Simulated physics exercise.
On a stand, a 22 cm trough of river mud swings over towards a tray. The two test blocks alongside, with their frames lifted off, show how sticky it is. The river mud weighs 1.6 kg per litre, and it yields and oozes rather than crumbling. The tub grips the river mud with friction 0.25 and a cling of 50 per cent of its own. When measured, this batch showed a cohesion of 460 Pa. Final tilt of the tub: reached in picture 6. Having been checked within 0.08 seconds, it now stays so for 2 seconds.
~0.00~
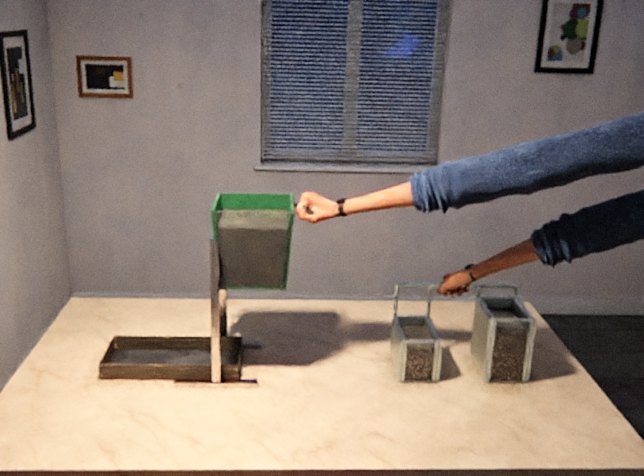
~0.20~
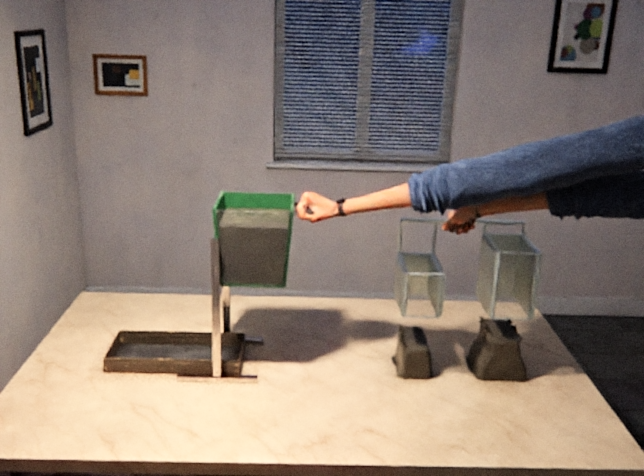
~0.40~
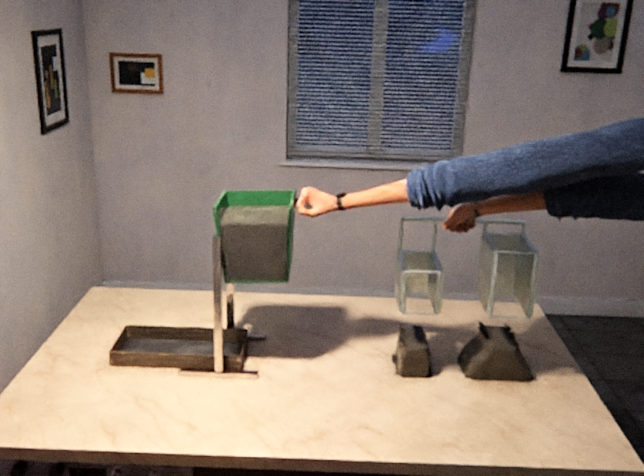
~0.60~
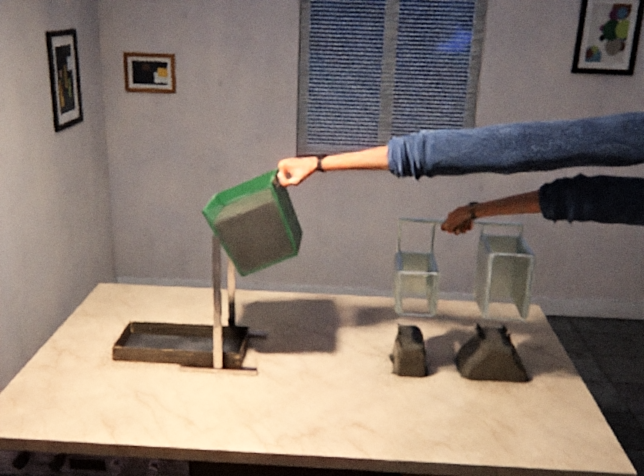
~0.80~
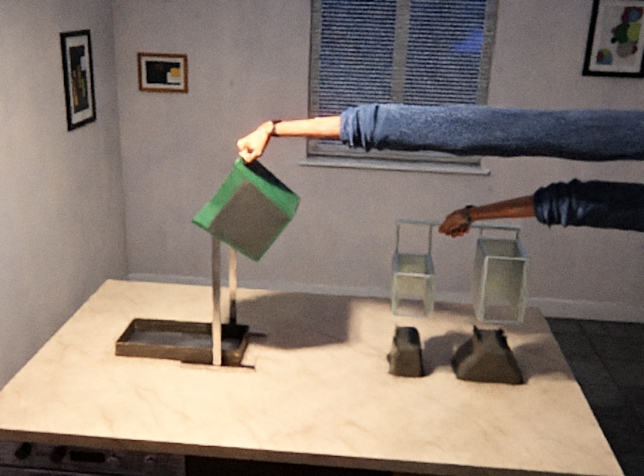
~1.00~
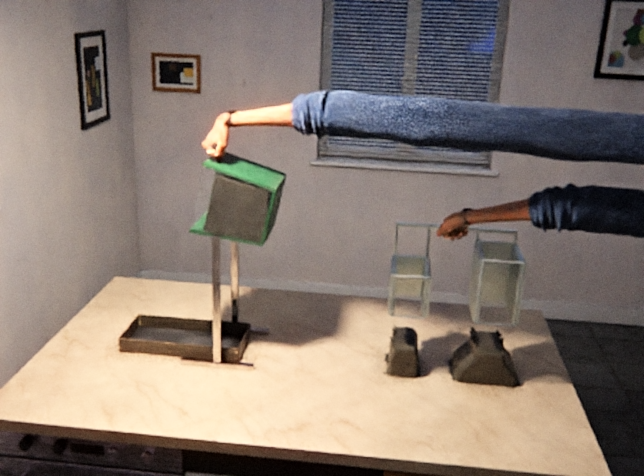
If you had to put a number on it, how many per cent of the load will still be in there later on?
My estimate is close to 83 per cent.
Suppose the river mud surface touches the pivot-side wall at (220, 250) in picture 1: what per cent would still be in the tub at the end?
About 100 per cent.
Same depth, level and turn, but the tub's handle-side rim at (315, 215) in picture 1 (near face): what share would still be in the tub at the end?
55 %, roughly.
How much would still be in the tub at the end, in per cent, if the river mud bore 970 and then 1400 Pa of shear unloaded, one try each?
Respectively, close to 100 % and close to 100 %.
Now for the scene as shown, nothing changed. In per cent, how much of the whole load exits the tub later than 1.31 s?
About 12 percent.
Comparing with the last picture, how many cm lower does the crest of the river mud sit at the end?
5 cm or so.
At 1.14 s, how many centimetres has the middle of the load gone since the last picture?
It has moved close to 2 cm.
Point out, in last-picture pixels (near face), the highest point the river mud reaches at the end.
I'd say it peaks at roughly (251, 194) in the last picture.
After 1.14 s, the tub is at 78 degrees and holds 100 %.
After 1.31 s, the tub is at 78 degrees and holds 94 %.
After 1.48 s, the tub is at 78 degrees and holds 89 %.
After 1.65 s, the tub is at 78 degrees and holds 84 %.
After 3.00 s, at the end, the tub is at 78 degrees and holds 83 %.
